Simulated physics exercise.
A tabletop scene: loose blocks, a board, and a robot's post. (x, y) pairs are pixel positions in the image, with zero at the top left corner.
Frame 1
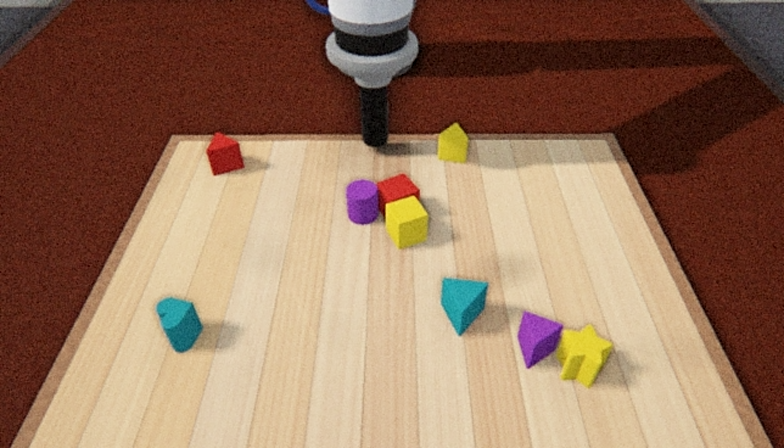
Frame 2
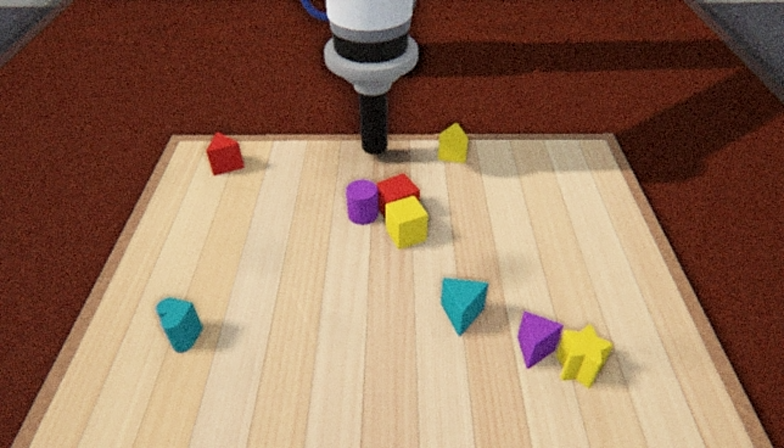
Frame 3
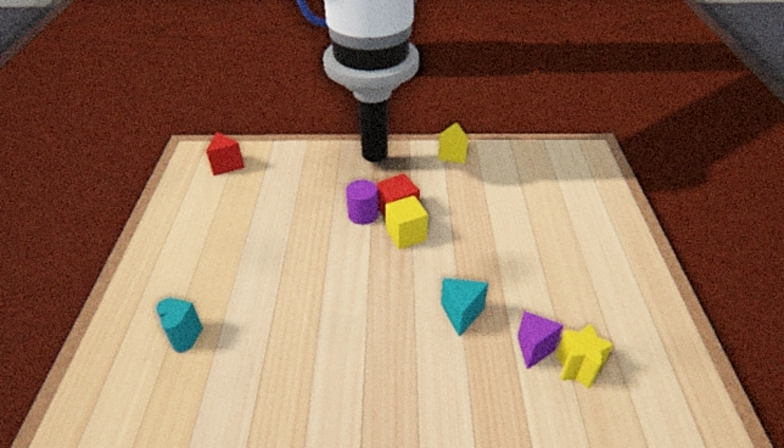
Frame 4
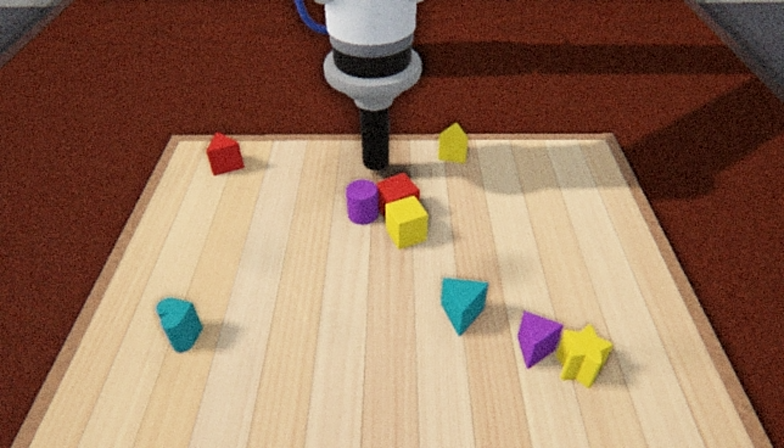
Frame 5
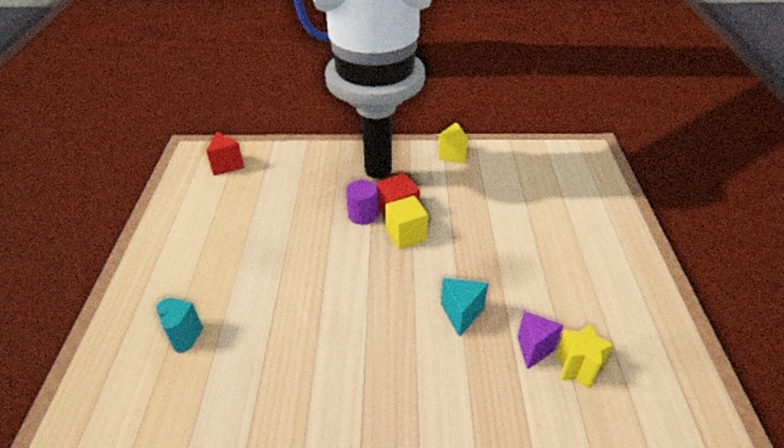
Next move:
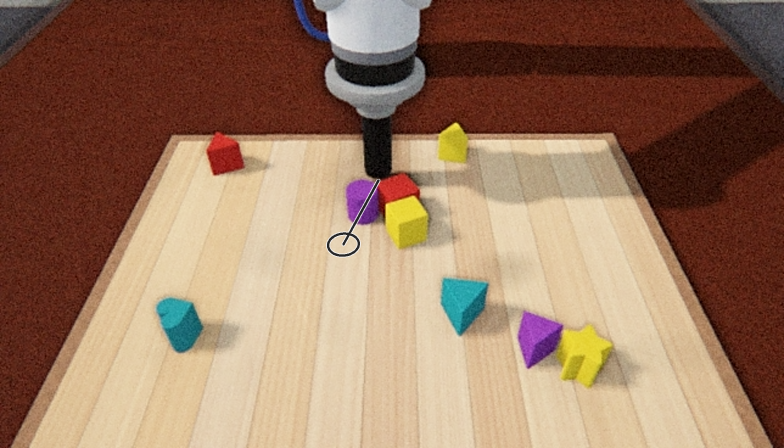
A robot's arm with a black post reaches over the far edge of a pale wooden board on a dark red surface, seen from above at a fixed angle. A purple cylinder, red block and yellow cube cluster near the centre, with other red, yellow, teal and purple blocks spread around. The post moves slowly nearer the cluster, edging slightly right, while every block stays still.
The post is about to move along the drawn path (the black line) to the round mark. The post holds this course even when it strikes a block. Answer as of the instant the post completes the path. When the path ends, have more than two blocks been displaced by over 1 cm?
That would be a no.
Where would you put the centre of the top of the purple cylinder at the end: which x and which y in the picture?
Pixel (343, 242).
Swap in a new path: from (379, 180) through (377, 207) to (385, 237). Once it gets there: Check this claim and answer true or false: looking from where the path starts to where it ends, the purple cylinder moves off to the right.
The statement is correct.
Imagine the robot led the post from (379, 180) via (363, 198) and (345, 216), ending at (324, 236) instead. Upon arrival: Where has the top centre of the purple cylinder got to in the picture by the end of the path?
The purple cylinder ends near (351, 218).
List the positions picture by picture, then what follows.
In the first picture, tip of the post at (375, 141), middles of tops, purple cylinder at (362, 189), red square at (398, 186).
In the second picture, post at (375, 148), nothing pushed.
In the third picture, post at (375, 156), nothing pushed.
In the fourth picture, post at (376, 164), nothing pushed.
In the fifth picture, post at (378, 172), purple cylinder at (362, 189), red square at (398, 186).
The line goes from (379, 180) to (343, 244).
The first path, step by step. One third of the way, post at (367, 192); purple cylinder at (359, 195).
Two thirds of the way, post at (355, 213); purple cylinder at (350, 218).
At the end, post at (343, 236); purple cylinder at (343, 242); red square unmoved.
